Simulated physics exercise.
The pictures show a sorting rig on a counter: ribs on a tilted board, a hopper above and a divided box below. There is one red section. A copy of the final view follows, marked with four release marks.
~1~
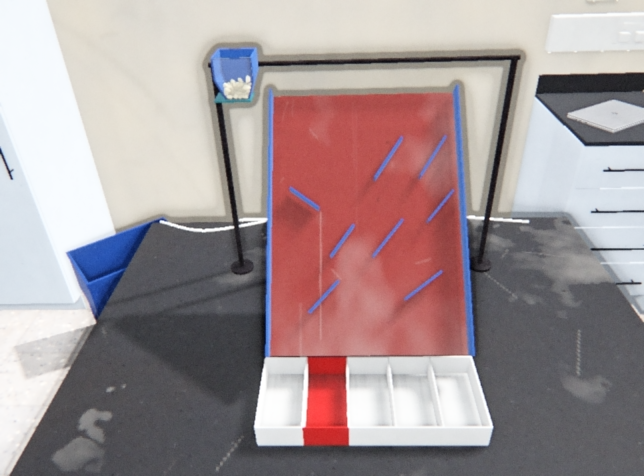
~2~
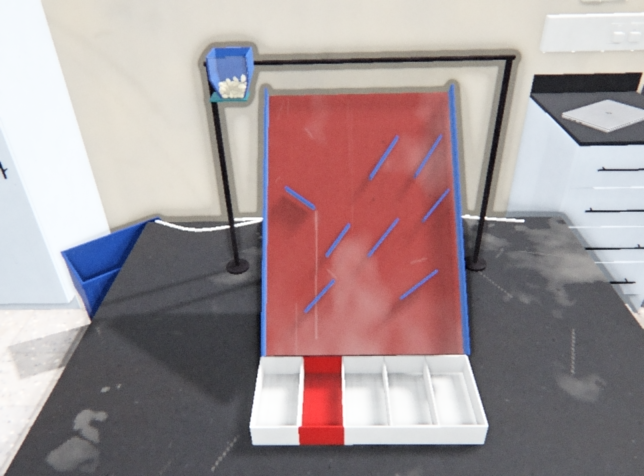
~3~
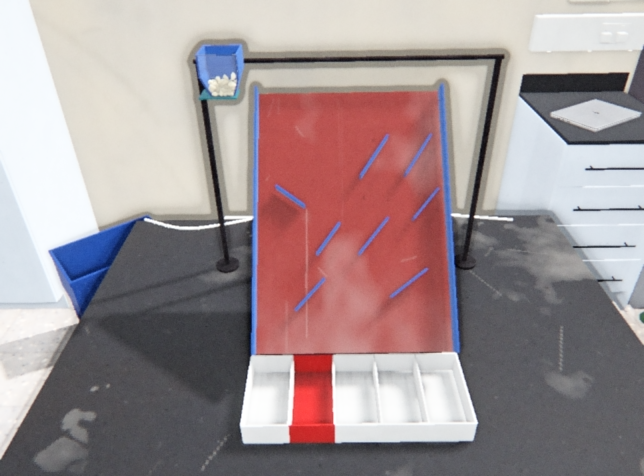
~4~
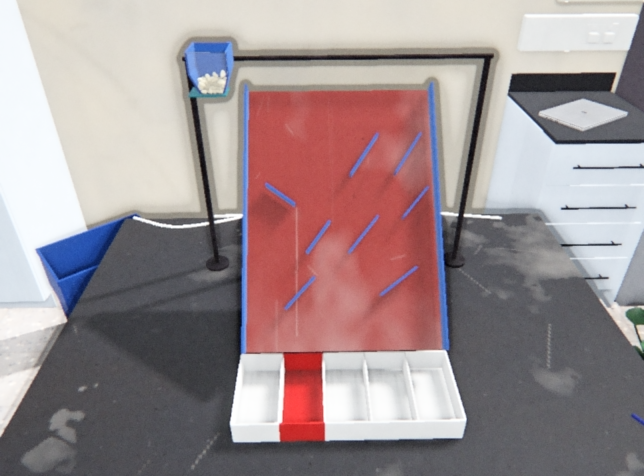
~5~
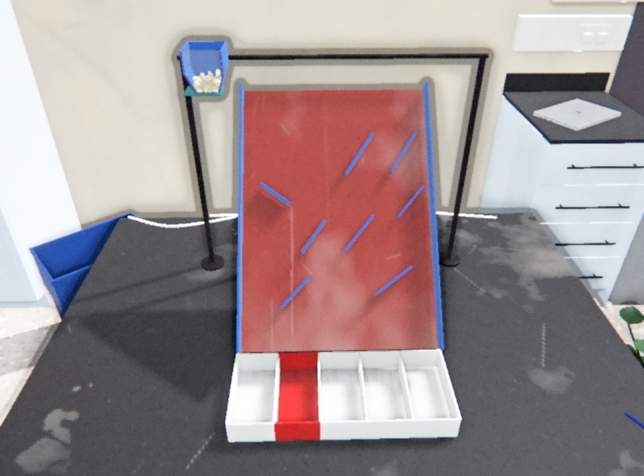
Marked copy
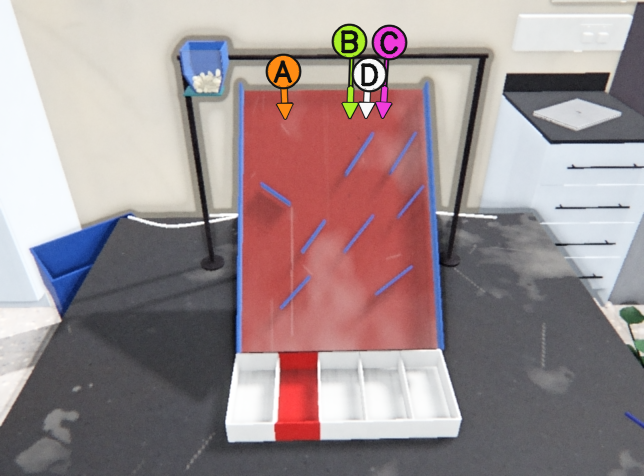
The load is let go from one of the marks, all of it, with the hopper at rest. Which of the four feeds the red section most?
Mark C does it best.
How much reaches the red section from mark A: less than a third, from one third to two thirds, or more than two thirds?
It is less than a third.
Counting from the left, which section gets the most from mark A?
It is the first one.
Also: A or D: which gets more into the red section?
That is mark D.
On the marked copy, mark A meets the board at (285, 113); mark B meets the board at (349, 112); mark C meets the board at (383, 112); mark D meets the board at (366, 112).
For mark A, none in the red section, nearly all in other sections.
For mark B, a small part in the red section, most in other sections, a small part outside the box.
For mark C, about a third in the red section, about half in other sections.
For mark D, about a quarter in the red section, most in other sections.
